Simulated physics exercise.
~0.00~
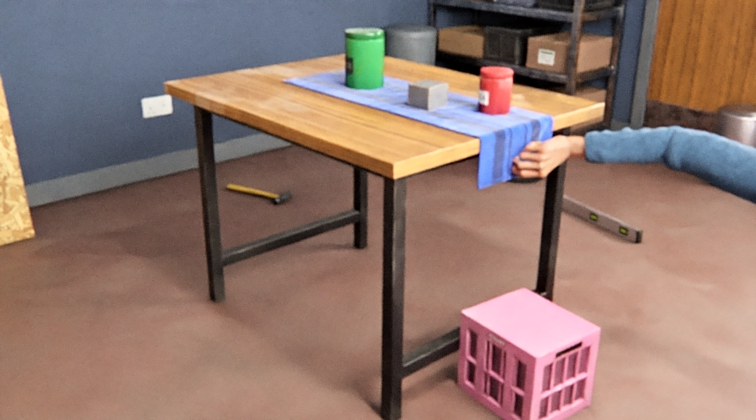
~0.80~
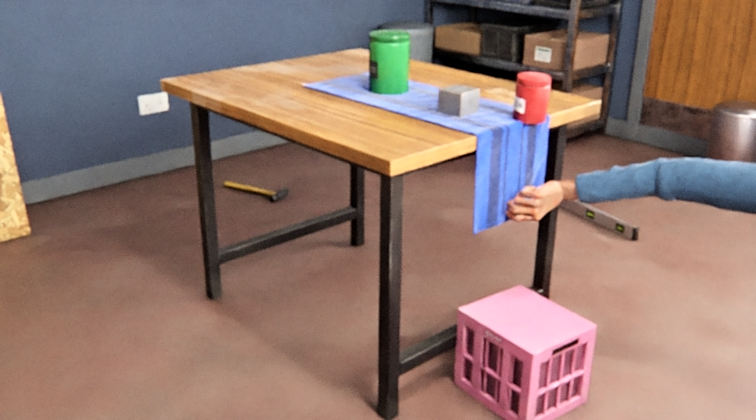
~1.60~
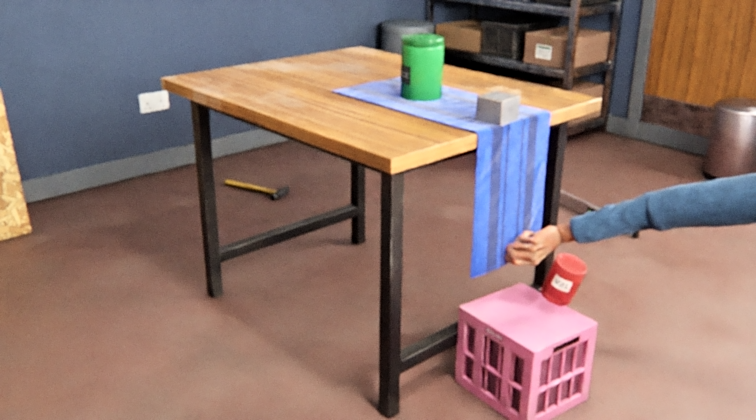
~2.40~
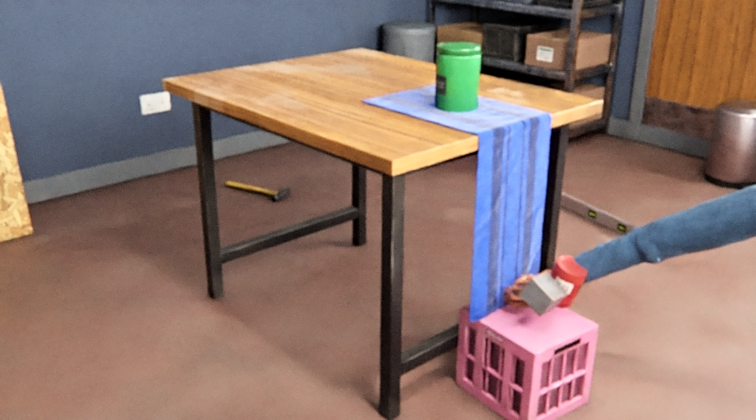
At the start, a blue cloth lies along a wooden workbench with a green canister, a grey block and a red jar standing on it, while a hand grips its hanging end above a pink crate. The hand draws the cloth downward, and all three objects ride toward the edge. The red jar goes over first and tips upside down as it drops to the crate. The pulling continues until the hem reaches the crate, and the grey block tumbles off too. At the end, block and jar are down by the hand at the crate, while the green canister still stands upright on the bench.
